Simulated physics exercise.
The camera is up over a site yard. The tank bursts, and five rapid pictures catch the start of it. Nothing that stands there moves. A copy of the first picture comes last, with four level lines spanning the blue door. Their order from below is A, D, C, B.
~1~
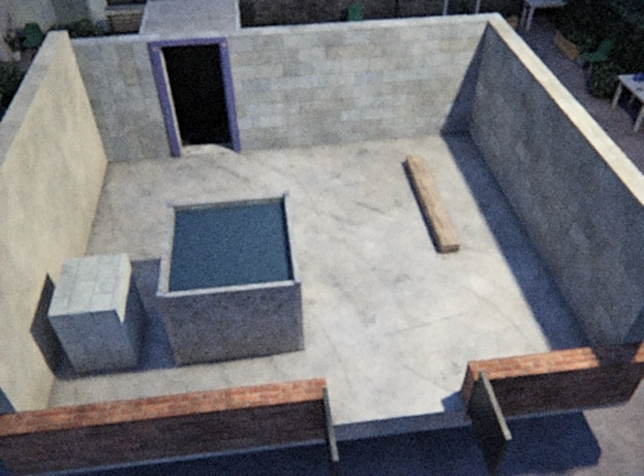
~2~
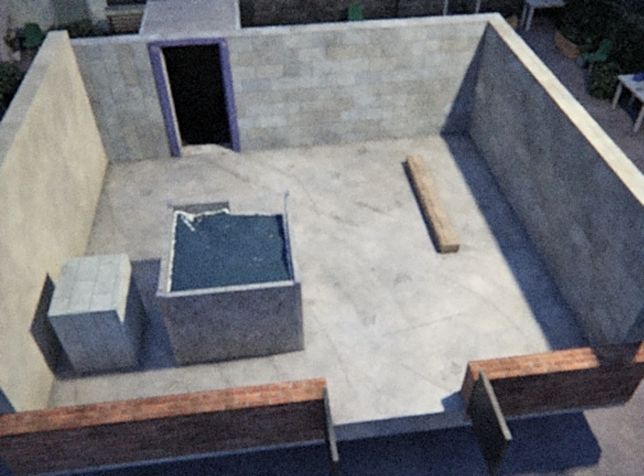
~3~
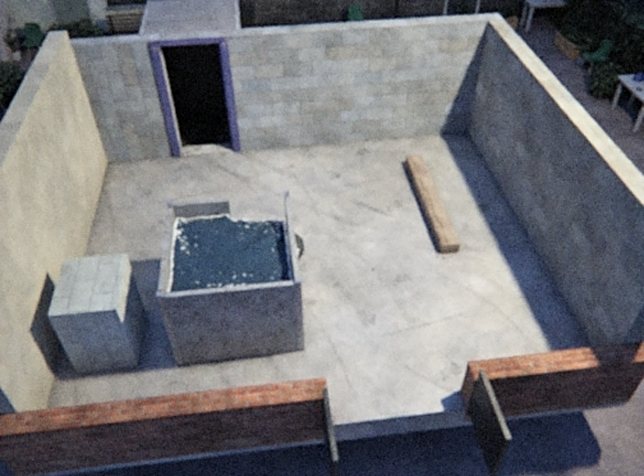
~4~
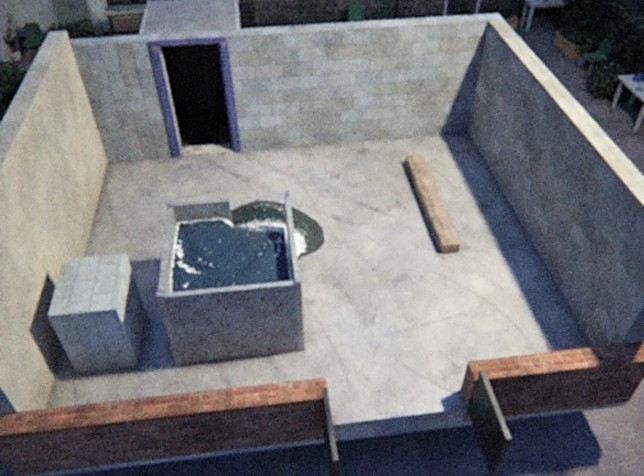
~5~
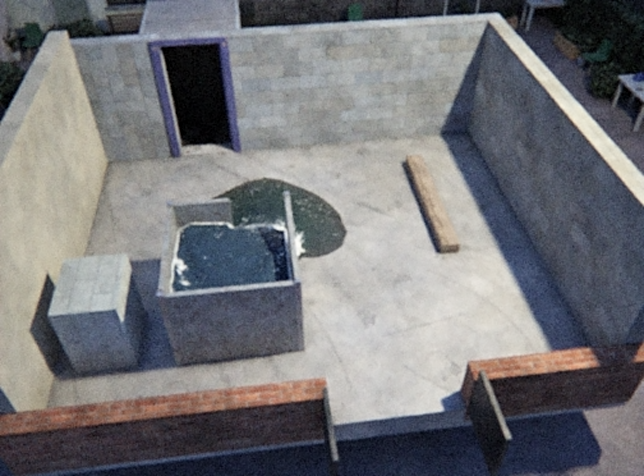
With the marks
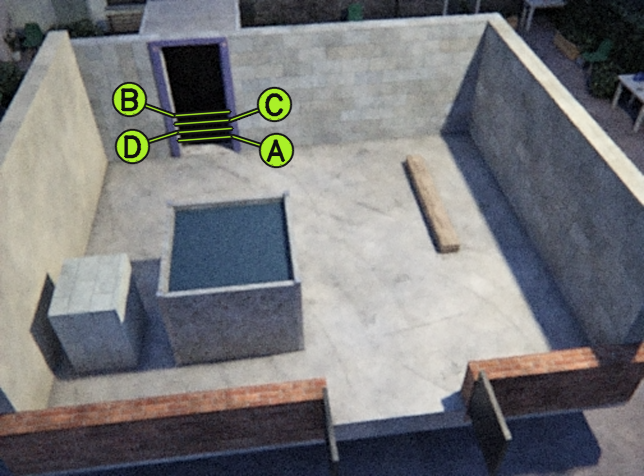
The clip shows a walled concrete yard with a blue doorway, a timber beam and a square tank of still water; the water churns, then pours out at the tank's far side, spreading a dark pool behind and right.
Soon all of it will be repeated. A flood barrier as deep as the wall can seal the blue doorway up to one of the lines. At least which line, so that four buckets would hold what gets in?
It is A.
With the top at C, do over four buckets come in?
No, that is safe.
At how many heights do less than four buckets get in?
All four.
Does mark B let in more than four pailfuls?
No, that is safe.
On the marked copy, A at (205, 138); B at (201, 113); C at (202, 122); D at (204, 130); from the bottom up A, D, C, B.
With A, a bucket or two gets in.
With B, nothing gets over.
With C, nothing gets over.
With D, nothing gets over.
